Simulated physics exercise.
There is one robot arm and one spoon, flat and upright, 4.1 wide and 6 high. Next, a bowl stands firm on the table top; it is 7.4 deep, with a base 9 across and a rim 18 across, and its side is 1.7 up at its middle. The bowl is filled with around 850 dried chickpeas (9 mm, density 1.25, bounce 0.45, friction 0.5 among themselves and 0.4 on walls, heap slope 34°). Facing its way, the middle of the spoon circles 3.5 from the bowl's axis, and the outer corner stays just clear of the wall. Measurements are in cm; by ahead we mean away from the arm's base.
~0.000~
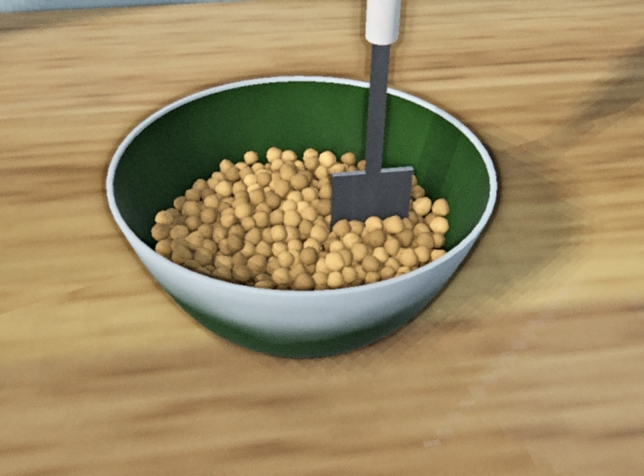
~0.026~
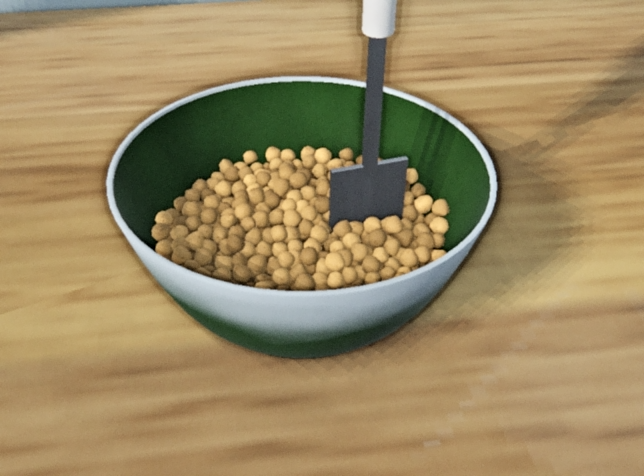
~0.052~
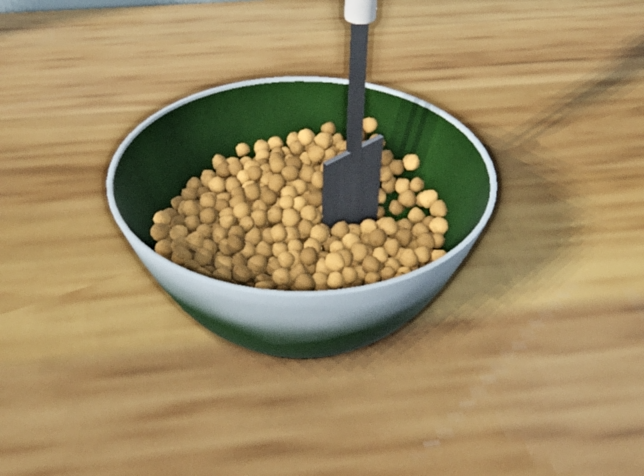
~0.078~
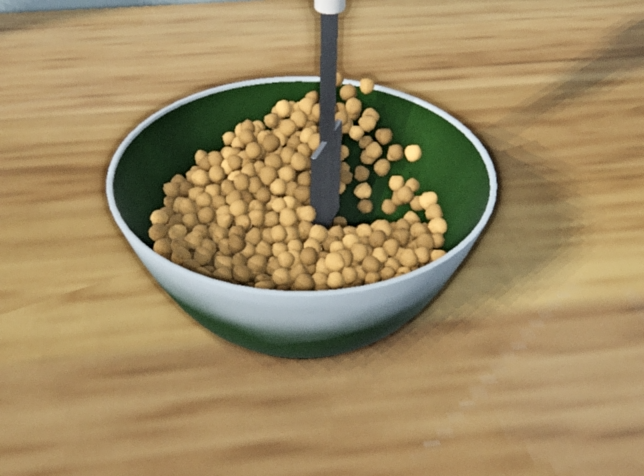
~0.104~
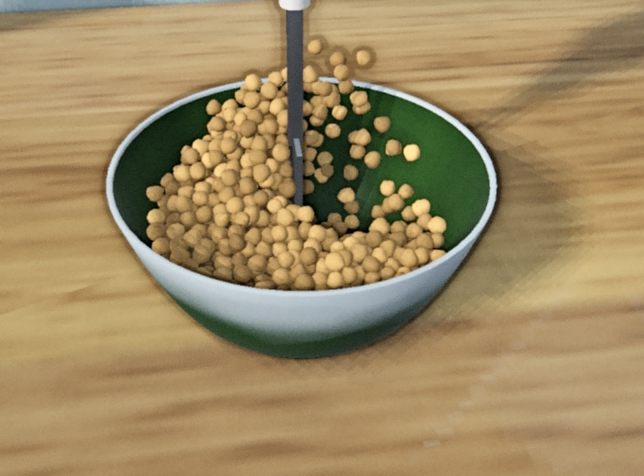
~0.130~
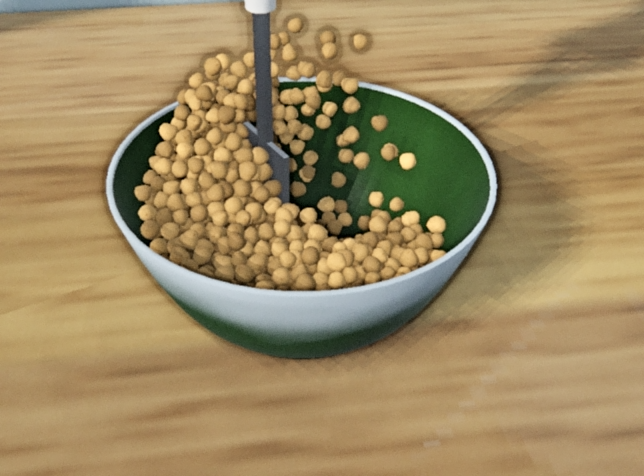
A green bowl with a pale rim and outside, holding a heap of tan chickpeas, stands on a light wood-grained table, seen from above at an angle by a still camera. A dark, flat-bladed spoon with a white handle stands upright in the chickpeas, right of centre. The spoon sweeps leftward through them, turning its blade, piling them high at the left and tossing several above the far rim.
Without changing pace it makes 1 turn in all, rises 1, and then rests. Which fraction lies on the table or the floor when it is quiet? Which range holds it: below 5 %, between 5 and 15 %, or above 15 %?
It lies above 15 %.
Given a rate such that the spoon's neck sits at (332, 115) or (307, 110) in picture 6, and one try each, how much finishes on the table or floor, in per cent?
About 0 % for one try and about 5 % for the other, in order.
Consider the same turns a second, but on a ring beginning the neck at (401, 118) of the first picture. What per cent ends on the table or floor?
About 25 percent ends up on the table or floor.
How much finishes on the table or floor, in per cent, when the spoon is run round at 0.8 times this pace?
Estimated share: Close to 10 per cent.
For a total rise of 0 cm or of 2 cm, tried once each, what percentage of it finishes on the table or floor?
Close to 20 percent and close to 20 percent.
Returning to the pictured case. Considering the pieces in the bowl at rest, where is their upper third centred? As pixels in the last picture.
(362, 199).
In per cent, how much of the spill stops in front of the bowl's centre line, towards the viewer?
Near 70 in a hundred.
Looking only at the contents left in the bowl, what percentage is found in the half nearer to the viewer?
I'd say around 45 per cent.
After 0.22 s, 205° round, highest piece 12 above the table; 793 in the bowl, 57 in flight or on the tool.
After 0.30 s, 294° round, highest piece 11 above the table; 732 in the bowl, 27 on the table or floor, 91 in flight or on the tool.
After 0.54 s, 0° round, highest piece 7 above the table; 671 in the bowl, 178 on the table or floor, 1 in flight or on the tool.
After 1.24 s, 0° round, highest piece 7 above the table; 671 in the bowl, 179 on the table or floor.
At rest, 671 in the bowl, 179 on the table or floor. That is 21 % on the table or floor.
